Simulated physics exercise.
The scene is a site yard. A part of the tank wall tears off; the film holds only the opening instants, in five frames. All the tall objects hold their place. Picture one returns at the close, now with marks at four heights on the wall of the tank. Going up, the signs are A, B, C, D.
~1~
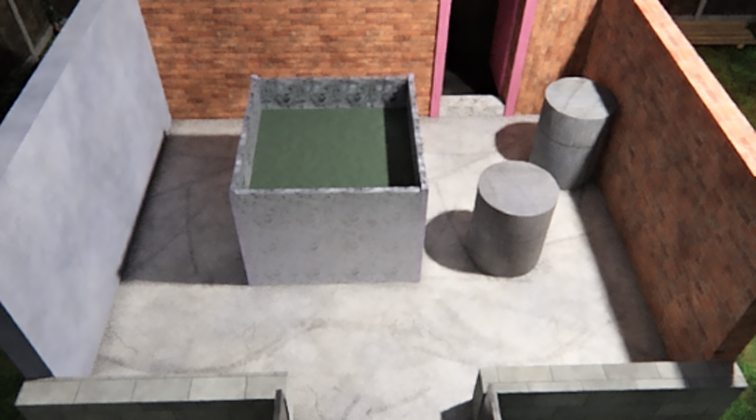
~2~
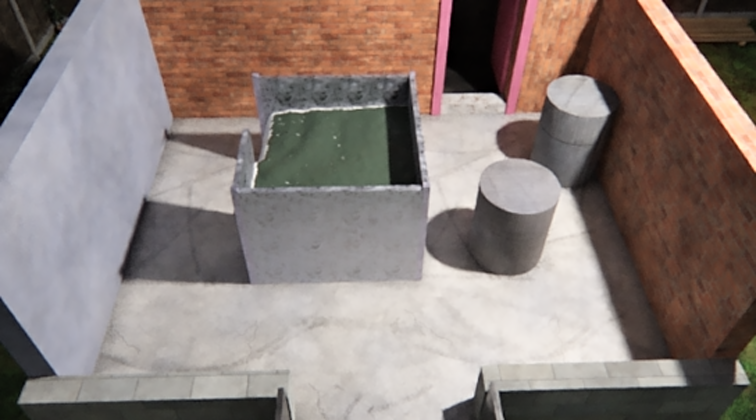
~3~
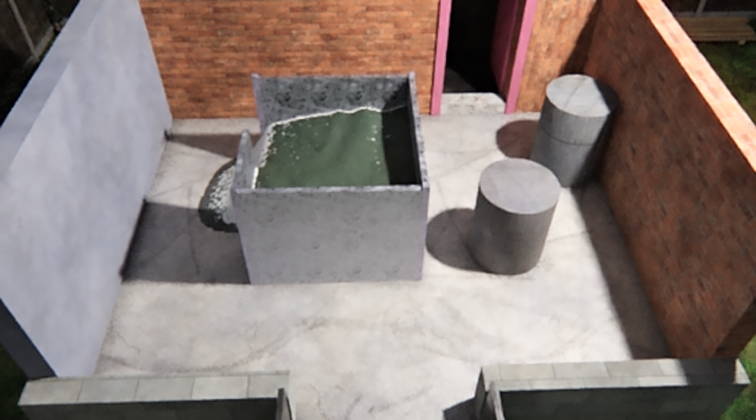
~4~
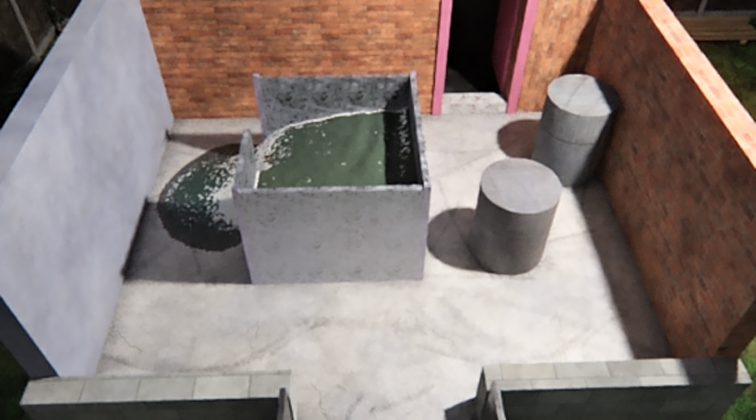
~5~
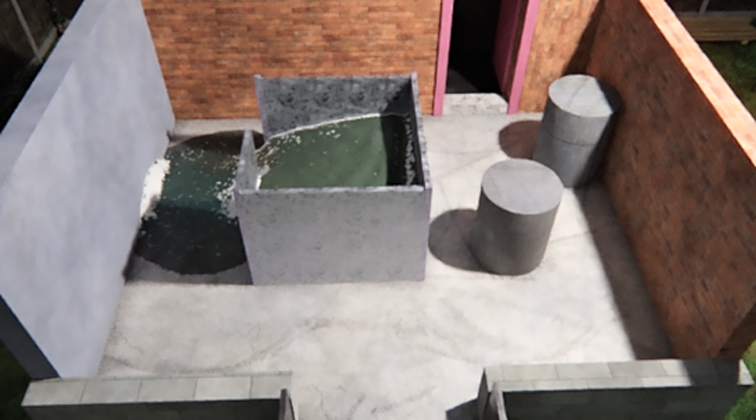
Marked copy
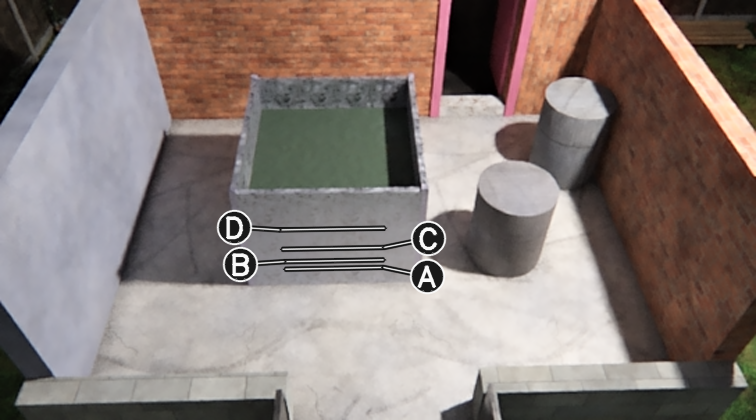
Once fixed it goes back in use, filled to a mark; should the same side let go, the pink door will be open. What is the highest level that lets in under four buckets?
Go for D.
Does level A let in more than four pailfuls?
No, not at all.
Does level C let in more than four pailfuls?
No, that is safe.
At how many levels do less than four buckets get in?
All of them.
On the marked copy, A at (334, 268); B at (334, 260); C at (333, 248); D at (332, 229); from the bottom up A, B, C, D.
With A, nothing gets over.
With B, nothing gets over.
With C, nothing gets over.
With D, a bucket or two gets in.
